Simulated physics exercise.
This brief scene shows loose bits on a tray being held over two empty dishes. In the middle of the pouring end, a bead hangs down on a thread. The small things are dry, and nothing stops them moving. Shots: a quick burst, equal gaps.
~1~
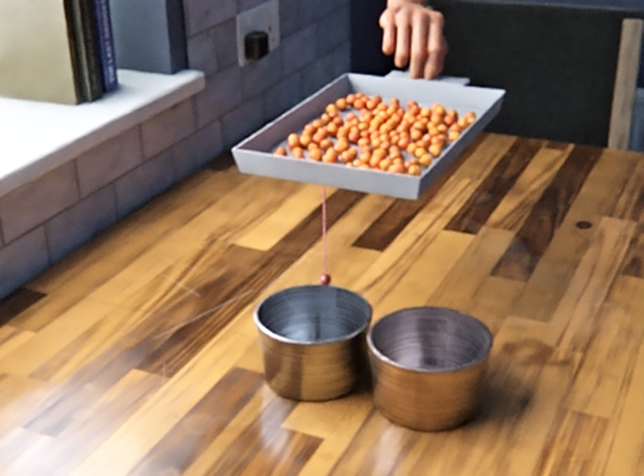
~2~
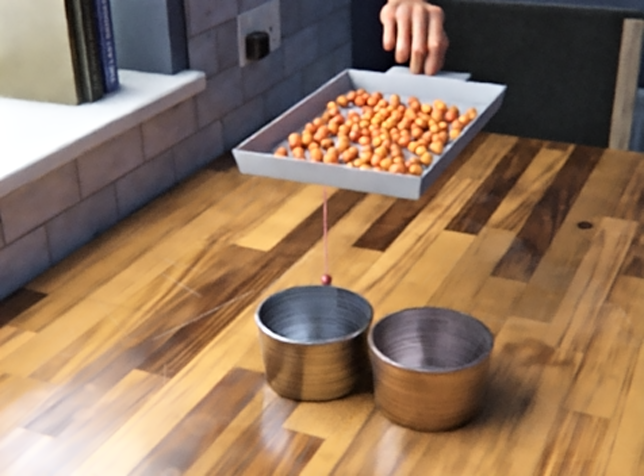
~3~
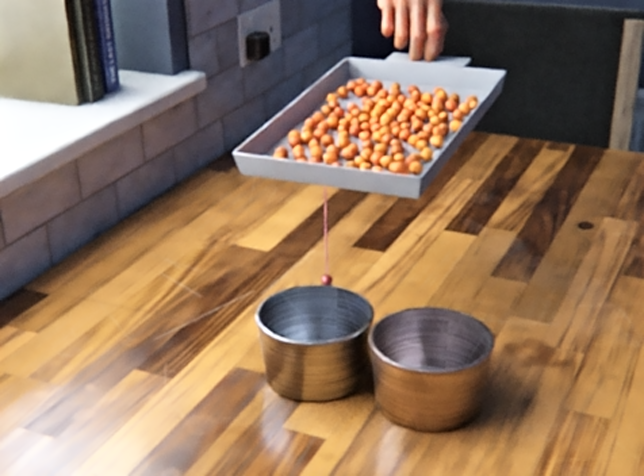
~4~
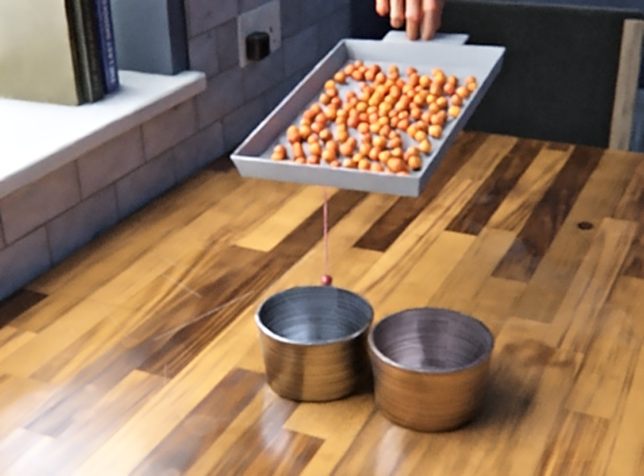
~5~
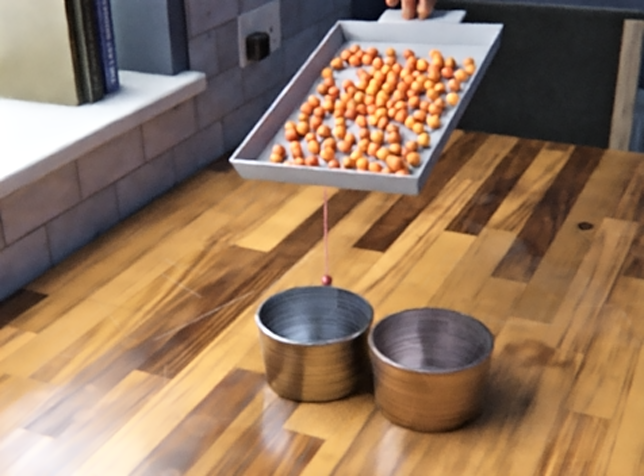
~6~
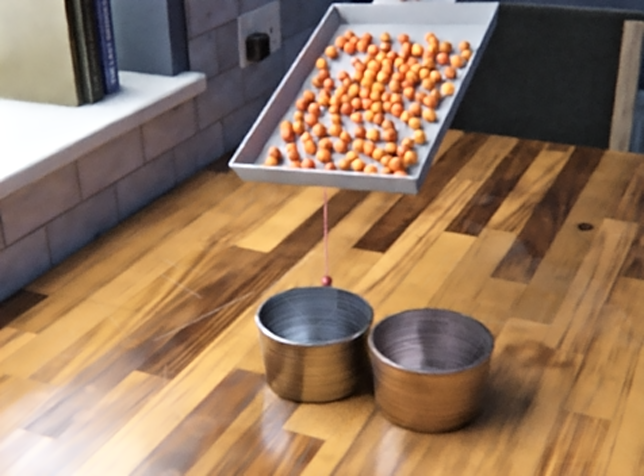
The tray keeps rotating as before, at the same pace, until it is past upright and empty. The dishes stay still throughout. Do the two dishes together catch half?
Most never reaches the dishes.
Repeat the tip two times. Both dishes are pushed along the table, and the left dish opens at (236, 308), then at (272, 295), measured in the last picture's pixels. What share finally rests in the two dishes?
Roughly 90 per cent, then roughly 50 per cent.
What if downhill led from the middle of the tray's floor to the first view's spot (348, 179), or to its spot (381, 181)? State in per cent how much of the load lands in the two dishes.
Shares, approx.: 70 %, then 80 %.
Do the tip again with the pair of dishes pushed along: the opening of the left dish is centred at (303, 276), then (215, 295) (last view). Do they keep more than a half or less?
Result, first place: Not as much as half; second place: Exceeding half.
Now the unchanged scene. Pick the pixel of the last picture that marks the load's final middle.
Around (264, 377).
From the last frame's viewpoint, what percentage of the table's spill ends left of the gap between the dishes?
100 %, roughly.
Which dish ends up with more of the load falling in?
The fuller one is the left side.
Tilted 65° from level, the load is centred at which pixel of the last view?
Roughly (310, 128).
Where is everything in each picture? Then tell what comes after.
In the first picture, corners of the pouring end at (239, 149) and (417, 175), level; middle of the load at (384, 135), coated peanuts; left dish at (289, 365); right dish at (409, 393); bead on its thread at (326, 280).
In the second picture, corners of the pouring end at (240, 149) and (418, 175), level; middle of the load at (385, 133).
In the third picture, corners of the pouring end at (239, 152) and (417, 175), tipped barely, lowest at the left corner; middle of the load at (385, 126).
In the fourth picture, corners of the pouring end at (238, 155) and (416, 174), tipped a little, lowest at the left corner; middle of the load at (376, 120).
In the fifth picture, corners of the pouring end at (237, 158) and (414, 174), tipped clearly, lowest at the left corner; middle of the load at (374, 111).
In the sixth picture, corners of the pouring end at (236, 162) and (412, 174), tipped clearly, lowest at the left corner; middle of the load at (369, 104), about a quarter on the move; left dish at (290, 366); right dish at (410, 395).
Soon, tray tipped steeply; nearly all on the tray; a stray few in the air.
A while on, tray tipped past a quarter turn; most on the tray; a stray few in the left dish; a small part outside both; a small part in the air.
Towards the end, tray tipped past a quarter turn; about a third in the left dish; about two thirds outside both.
Finally, tray tipped past a quarter turn; none in the right dish; about a third in the left dish; about two thirds outside both.
